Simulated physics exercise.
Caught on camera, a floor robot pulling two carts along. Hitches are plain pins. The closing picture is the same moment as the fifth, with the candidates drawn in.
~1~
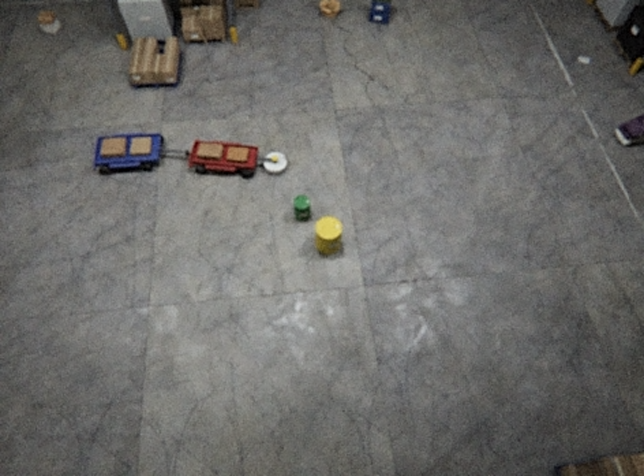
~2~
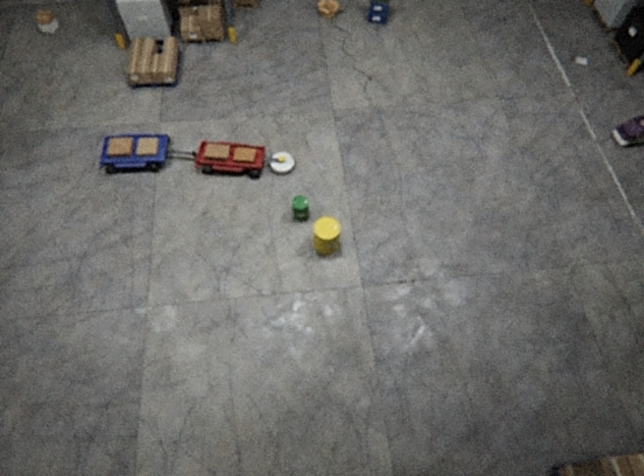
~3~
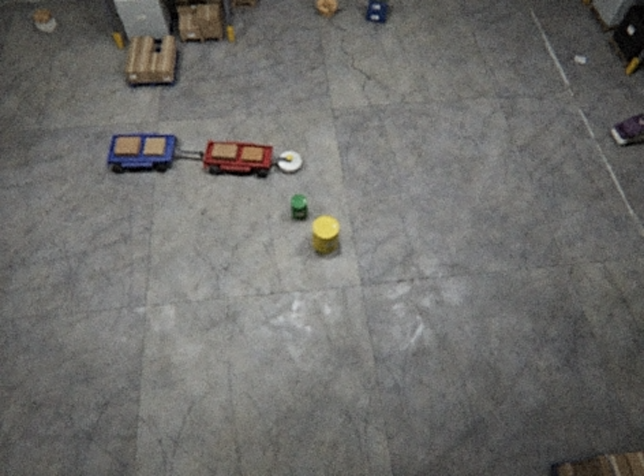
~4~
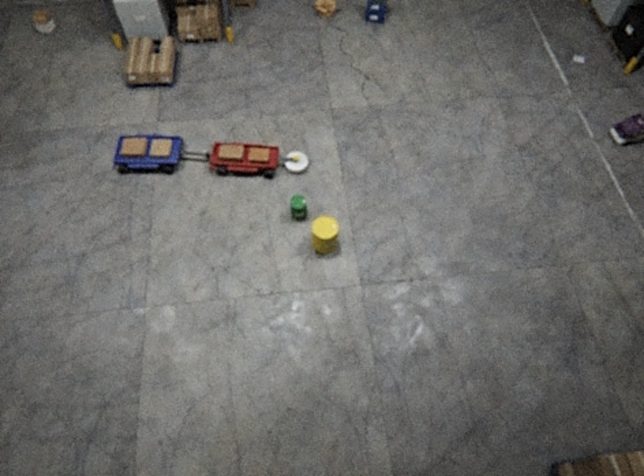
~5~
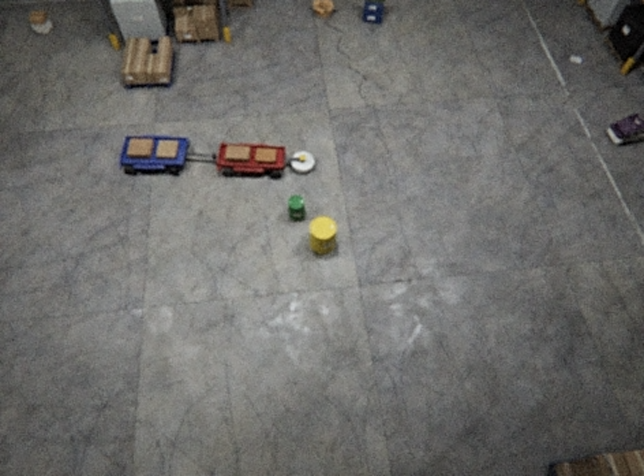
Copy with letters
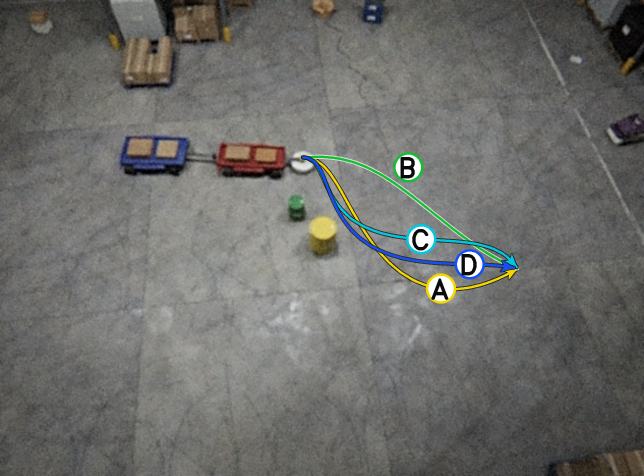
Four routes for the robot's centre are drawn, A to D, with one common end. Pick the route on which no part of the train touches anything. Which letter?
The robot should drive B.
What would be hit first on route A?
First the green keg.
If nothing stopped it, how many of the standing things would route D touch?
In all, two.
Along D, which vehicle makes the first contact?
The red cart.
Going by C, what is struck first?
It meets the green keg.
On the marked copy, A from (303, 158) via (381, 254) to (518, 269); B from (303, 158) via (410, 195) to (518, 269); C from (303, 158) via (383, 234) to (517, 267); D from (303, 158) via (373, 247) to (514, 268).
Taking B. A third of the way, robot (381, 179), last cart (235, 155).
Two thirds of the way, robot (447, 229), last cart (311, 163).
When it is over, robot (515, 272), last cart (376, 187); nothing has been touched.
As for the rest, A meets the yellow drum and green keg; C meets the green keg; D meets the yellow drum and green keg.
